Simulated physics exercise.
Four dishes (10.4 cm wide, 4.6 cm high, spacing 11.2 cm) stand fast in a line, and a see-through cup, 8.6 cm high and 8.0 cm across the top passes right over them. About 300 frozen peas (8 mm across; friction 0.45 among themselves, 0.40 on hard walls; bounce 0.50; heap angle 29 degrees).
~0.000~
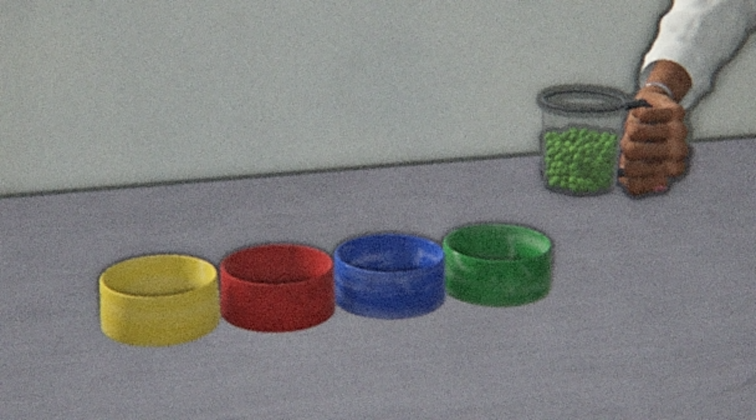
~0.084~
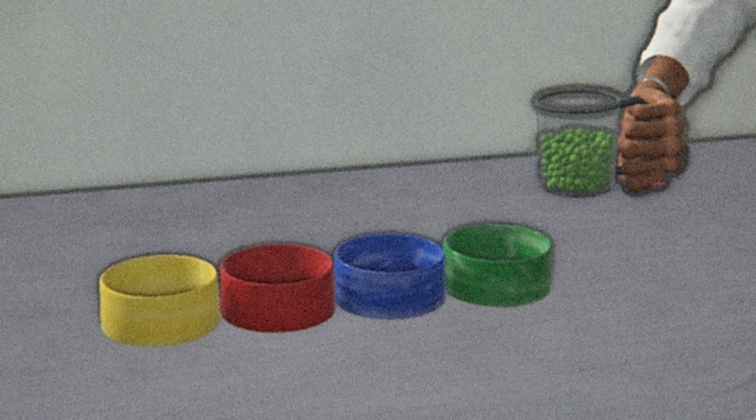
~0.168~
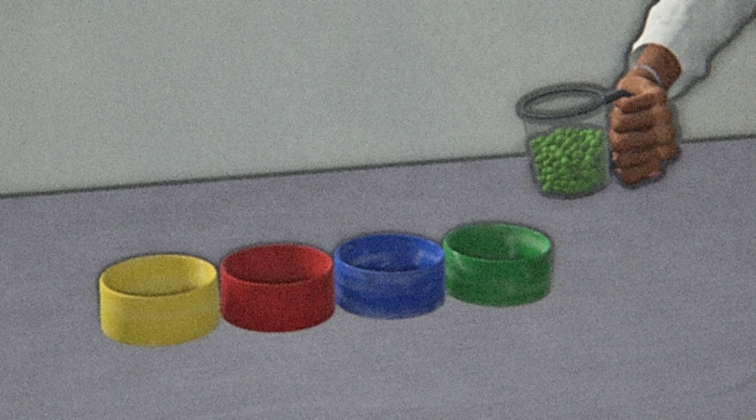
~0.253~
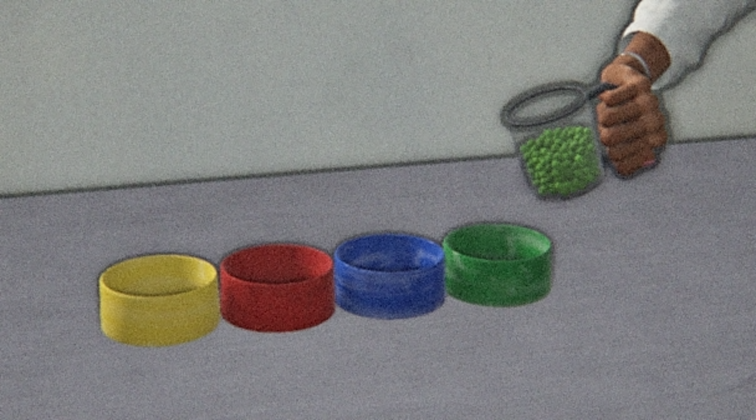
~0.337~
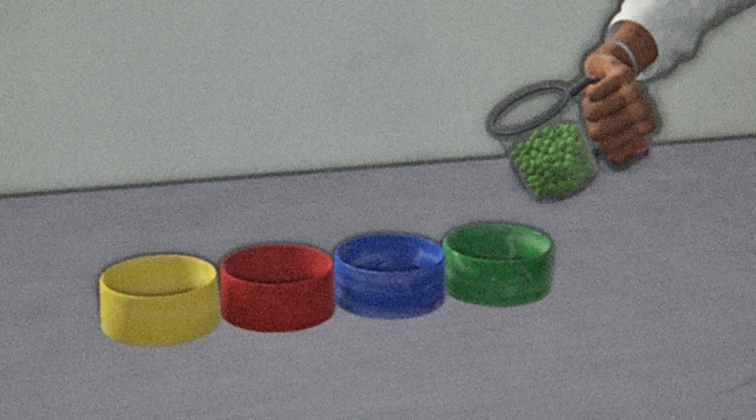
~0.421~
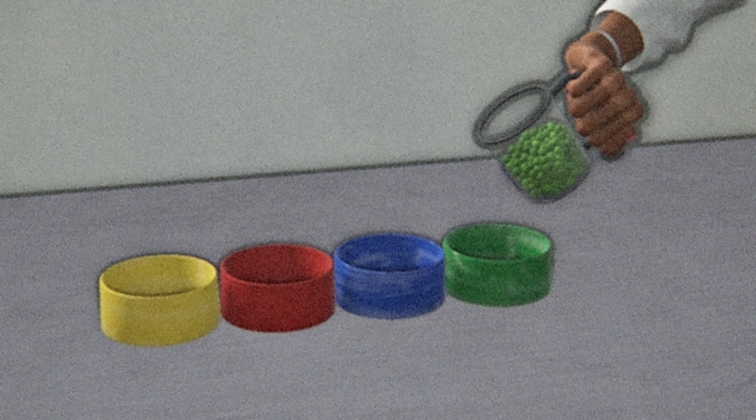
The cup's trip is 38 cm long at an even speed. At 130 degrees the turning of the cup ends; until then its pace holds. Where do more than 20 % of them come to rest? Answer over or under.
Red: Under, blue: Over, green: Under, yellow: Under, counter: Under.
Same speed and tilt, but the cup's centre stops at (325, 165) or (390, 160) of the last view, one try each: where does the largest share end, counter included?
The winner: Blue, then blue.
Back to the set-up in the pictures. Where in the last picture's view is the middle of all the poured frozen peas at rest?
At about (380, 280).
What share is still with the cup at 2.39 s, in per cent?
Some 0 per cent of the load.
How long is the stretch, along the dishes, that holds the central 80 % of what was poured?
Roughly 6 cm.
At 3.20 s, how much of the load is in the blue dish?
About 100 per cent by then.
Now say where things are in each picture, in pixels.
The first frame shows cup at (581, 143), tilt 0 degrees, lip at (546, 103), moved 0.0 cm; middle of the pieces at (579, 164); green dish at (497, 243); blue dish at (390, 254); red dish at (277, 265); yellow dish at (159, 277).
The second frame shows cup at (578, 144), tilt 3 degrees, lip at (540, 106), moved 0.4 cm; middle of the pieces at (577, 164).
The third frame shows cup at (568, 144), tilt 11 degrees, lip at (525, 113), moved 1.4 cm; middle of the pieces at (570, 164).
The fourth frame shows cup at (558, 145), tilt 20 degrees, lip at (509, 122), moved 2.5 cm; middle of the pieces at (562, 164).
The fifth frame shows cup at (547, 146), tilt 28 degrees, lip at (495, 131), moved 3.6 cm; middle of the pieces at (555, 164).
The sixth frame shows cup at (537, 147), tilt 37 degrees, lip at (482, 140), moved 4.7 cm; middle of the pieces at (547, 163); green dish at (497, 243); blue dish at (390, 254); red dish at (277, 265); yellow dish at (159, 277). The cup turns about 100 degrees a second and travels 13 cm a second.
After 1.60 s, tilt 130 degrees; cup holds 0 %, blue 100 %.
After 2.39 s, tilt 130 degrees; cup holds 0 %, blue 100 %.
After 3.20 s, tilt 130 degrees; cup holds 0 %, blue 100 %.
At rest (3.5 s), red 0 %, blue 100 %, green 0 %, yellow 0 %, counter 0 %.
